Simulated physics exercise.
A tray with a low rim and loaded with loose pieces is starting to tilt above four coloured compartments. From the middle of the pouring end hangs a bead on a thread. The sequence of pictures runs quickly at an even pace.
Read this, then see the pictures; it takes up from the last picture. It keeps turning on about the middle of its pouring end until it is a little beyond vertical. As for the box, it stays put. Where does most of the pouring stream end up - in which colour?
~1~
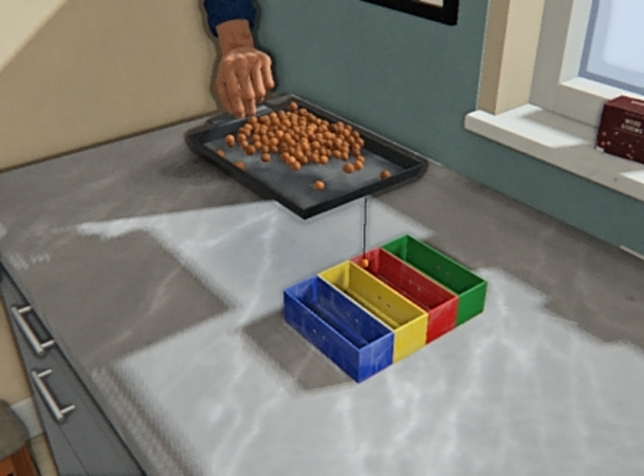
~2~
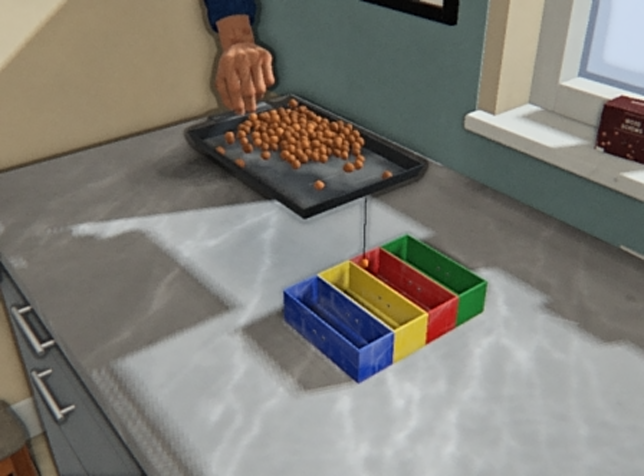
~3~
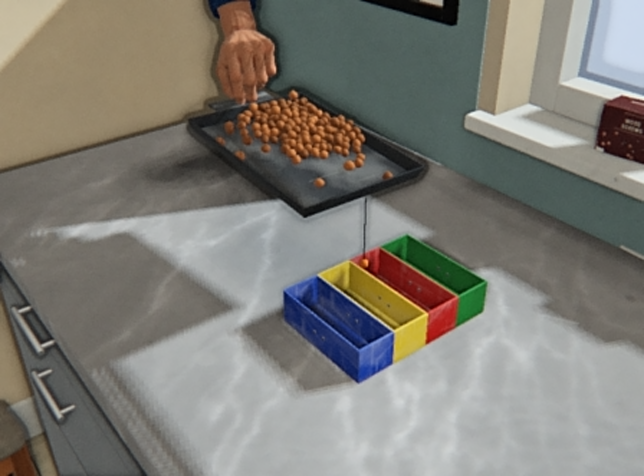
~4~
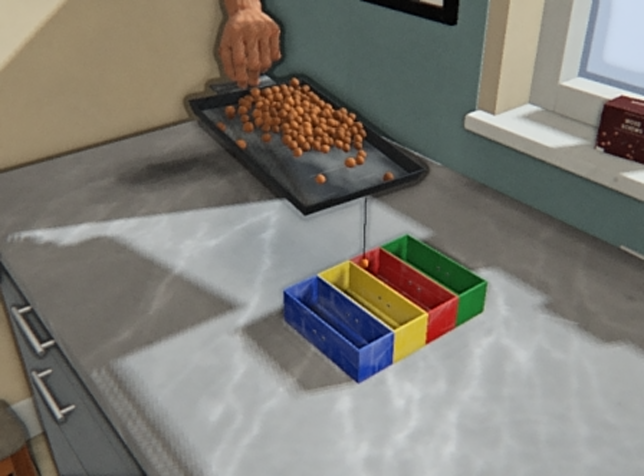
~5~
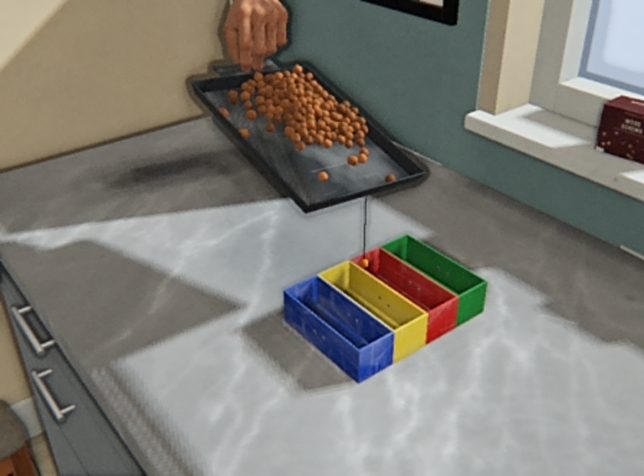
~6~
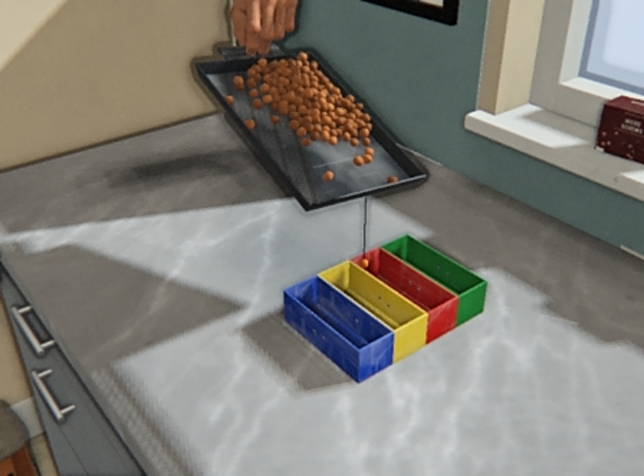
In the green one.
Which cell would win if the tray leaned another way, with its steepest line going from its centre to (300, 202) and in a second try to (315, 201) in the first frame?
Case 1 goes to blue, case 2 to blue.
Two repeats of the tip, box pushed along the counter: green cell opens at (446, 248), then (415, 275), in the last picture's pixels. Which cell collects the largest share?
Red, then the green one.
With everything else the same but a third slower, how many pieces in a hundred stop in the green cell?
It would be close to 50 per cent.
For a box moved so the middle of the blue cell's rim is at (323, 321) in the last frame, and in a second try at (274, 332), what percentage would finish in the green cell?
Roughly 30% on the first try and 10% on the second.
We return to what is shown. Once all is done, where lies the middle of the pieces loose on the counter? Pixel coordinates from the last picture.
Centre: Close to (552, 313).
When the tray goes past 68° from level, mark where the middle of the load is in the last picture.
The middle of the pieces lands at roughly (408, 183).
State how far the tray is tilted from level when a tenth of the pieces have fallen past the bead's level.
A tilt of roughly 65°.
Soon, tray tipped steeply; about two thirds on the tray; a small part in the green cell; a stray few in the red cell; a stray few in the yellow cell; about a quarter falling or outside the box.
A while on, tray tipped past a quarter turn; a stray few on the tray; about a third in the green cell; about a quarter in the red cell; a small part in the yellow cell; a stray few in the blue cell; about a quarter falling or outside the box.
Towards the end, tray tipped past a quarter turn; about half in the green cell; about a quarter in the red cell; a small part in the yellow cell; a stray few in the blue cell; about a quarter falling or outside the box.
Finally, tray tipped past a quarter turn; about half in the green cell; about a quarter in the red cell; a small part in the yellow cell; a stray few in the blue cell; about a quarter outside the box.
